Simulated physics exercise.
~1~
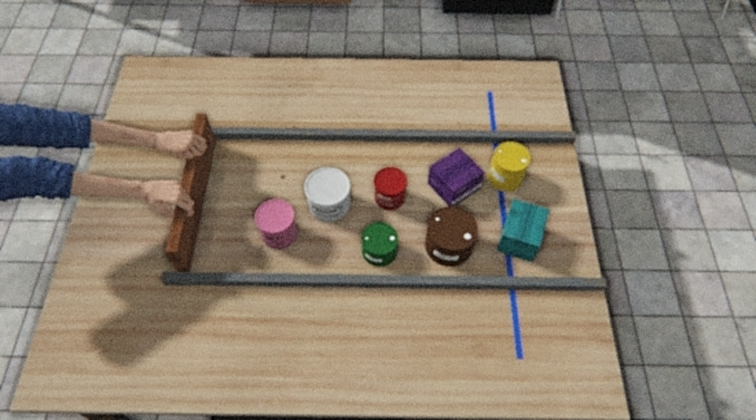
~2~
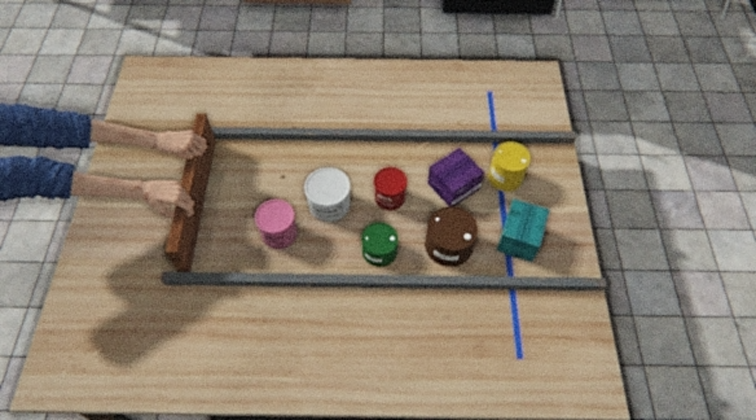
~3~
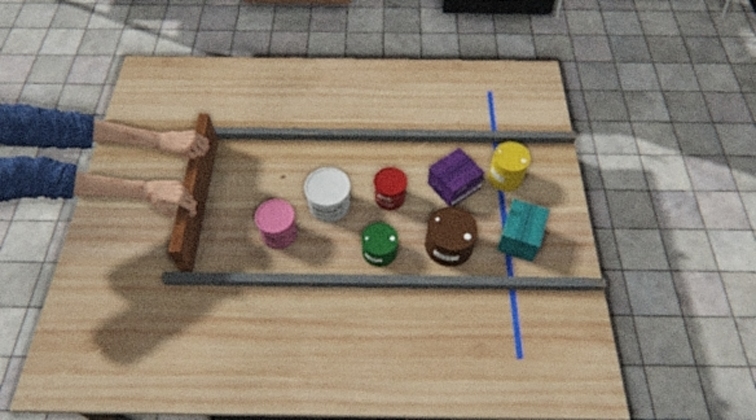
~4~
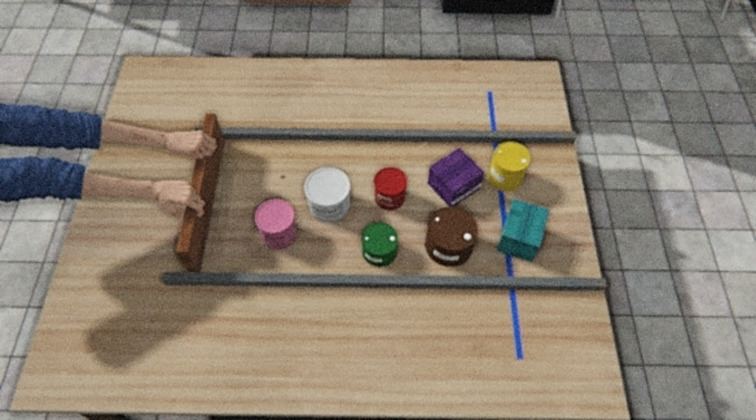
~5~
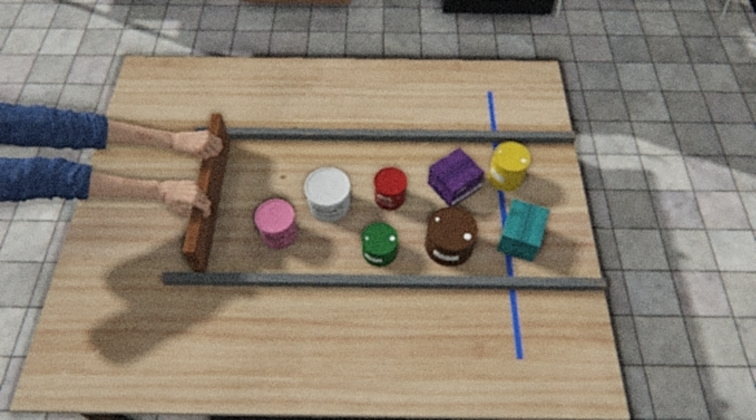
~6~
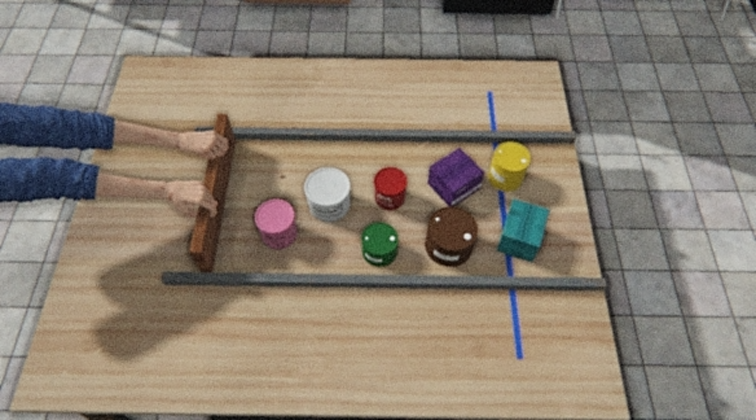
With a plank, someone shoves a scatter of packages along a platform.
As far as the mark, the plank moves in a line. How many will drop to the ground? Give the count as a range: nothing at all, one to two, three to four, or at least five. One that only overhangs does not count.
The count is one to two.
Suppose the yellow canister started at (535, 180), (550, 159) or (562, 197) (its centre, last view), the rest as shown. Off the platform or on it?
In turn it is safe; goes off the edge; is safe.
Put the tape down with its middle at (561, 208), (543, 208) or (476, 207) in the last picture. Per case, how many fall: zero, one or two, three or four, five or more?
Going through the places as listed, I'd say three to four, then three to four, then none at all.
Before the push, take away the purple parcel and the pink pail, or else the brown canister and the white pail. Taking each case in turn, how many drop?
1 in the first case, 0 in the second.
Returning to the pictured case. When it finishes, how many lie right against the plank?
The figure is 4.
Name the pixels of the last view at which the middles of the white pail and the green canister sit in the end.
Reading them off: First (526, 190); then (530, 259).
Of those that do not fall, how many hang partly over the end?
As for overhanging, the count is 0.
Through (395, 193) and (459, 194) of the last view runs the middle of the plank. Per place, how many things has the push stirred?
Counts: 7 and 8.
Early on, none off yet; turquoise box at rest near (523, 231); yellow canister at rest near (509, 167); purple parcel at rest near (455, 178).
Finally, the number that fall off is one or two; lost, yellow canister and turquoise box.
